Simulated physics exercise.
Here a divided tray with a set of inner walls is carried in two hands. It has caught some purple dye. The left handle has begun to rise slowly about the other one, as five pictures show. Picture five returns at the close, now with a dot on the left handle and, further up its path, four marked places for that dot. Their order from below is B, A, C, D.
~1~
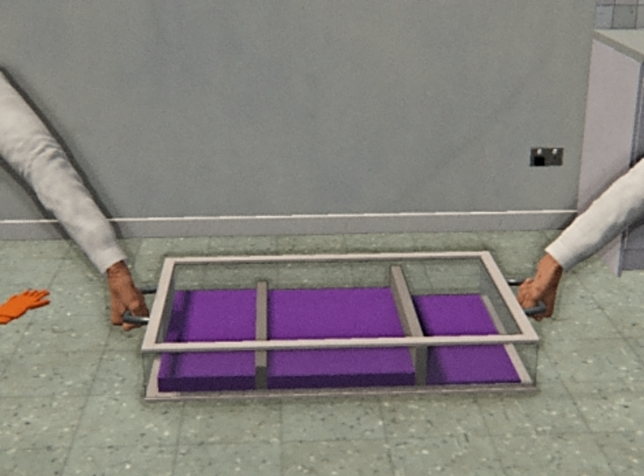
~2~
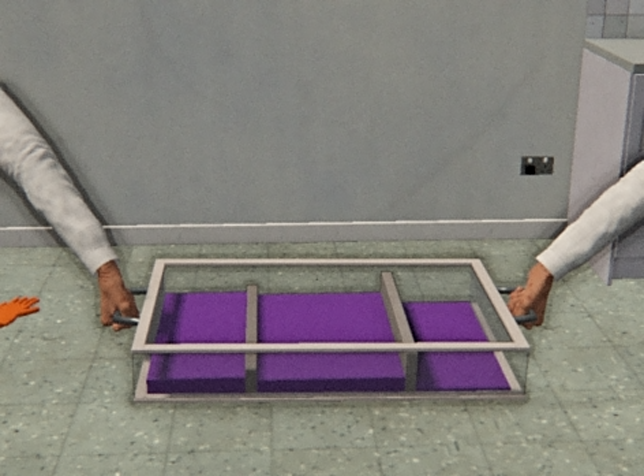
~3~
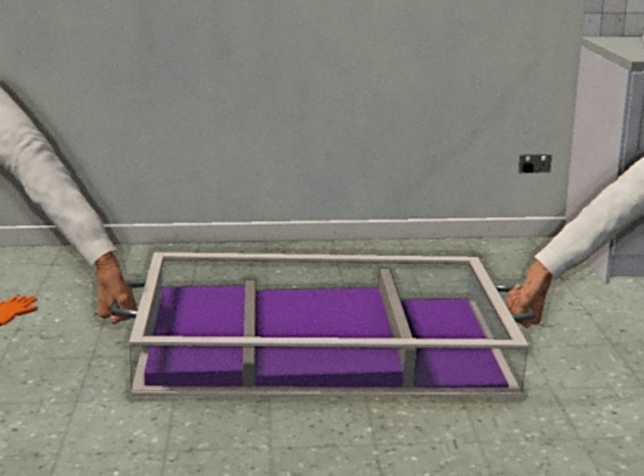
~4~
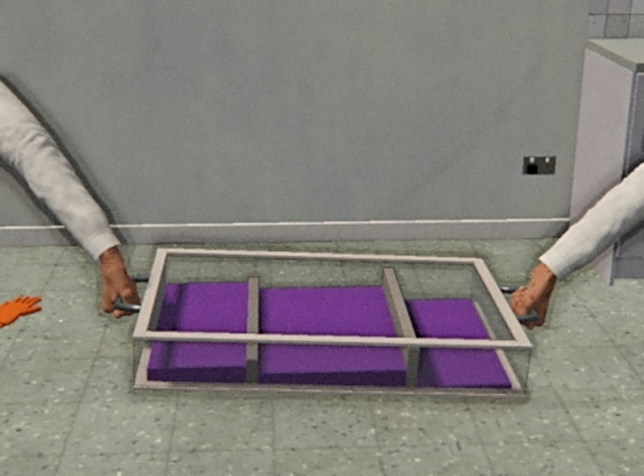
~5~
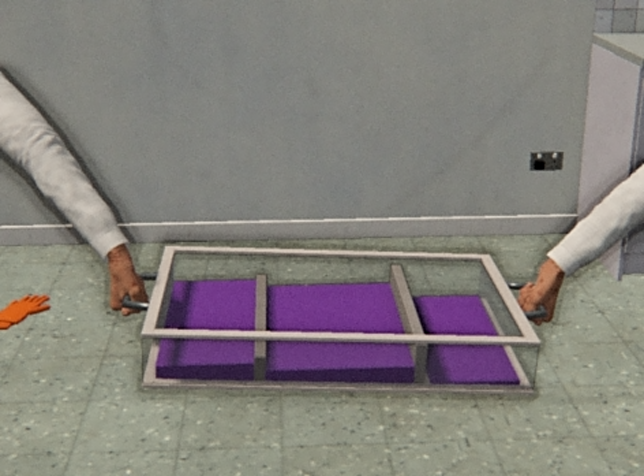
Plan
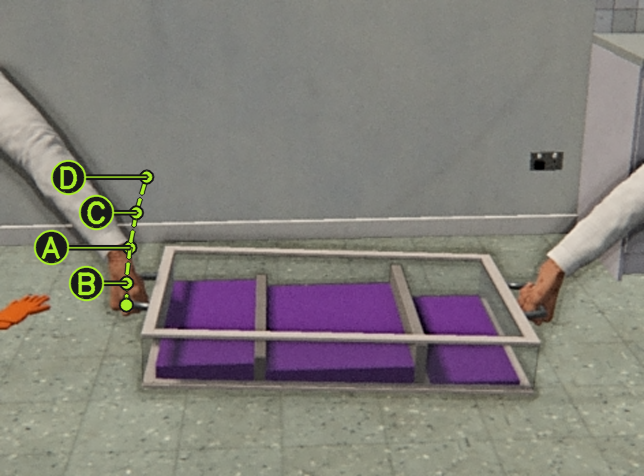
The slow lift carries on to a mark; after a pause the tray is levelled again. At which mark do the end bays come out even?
Stop D does it best.
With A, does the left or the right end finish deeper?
The left end bay.
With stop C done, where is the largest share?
That is the middle bay.
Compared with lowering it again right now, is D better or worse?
Stop D is better.
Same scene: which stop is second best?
Here it is stop C.
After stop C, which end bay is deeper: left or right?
The left end bay.
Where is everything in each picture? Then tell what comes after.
The tray is level; deepest in the left bay, at (215, 329), shallowest in the right; left handle at (131, 305), in the first picture.
Tipped about 1° down to the right; no wall is crossed; left handle at (121, 306), in the second picture.
Tipped about 2° down to the right; no wall is crossed; left handle at (119, 298), in the third picture.
Tipped about 3° down to the right; no wall is crossed; left handle at (123, 293), in the fourth picture.
Tipped about 3° down to the right; deepest in the left bay, at (213, 319), shallowest in the right; left handle at (131, 291), in the fifth picture.
On the marked copy, A at (129, 247); B at (126, 283); C at (136, 212); D at (146, 177).
If A is chosen, the left end bay stands much deeper than the other; nothing spills.
If B is chosen, the left end bay stands much deeper than the other; nothing spills.
If C is chosen, the left end bay stands much deeper than the other; nothing spills.
If D is chosen, the two end bays stand about equally deep; nothing spills.
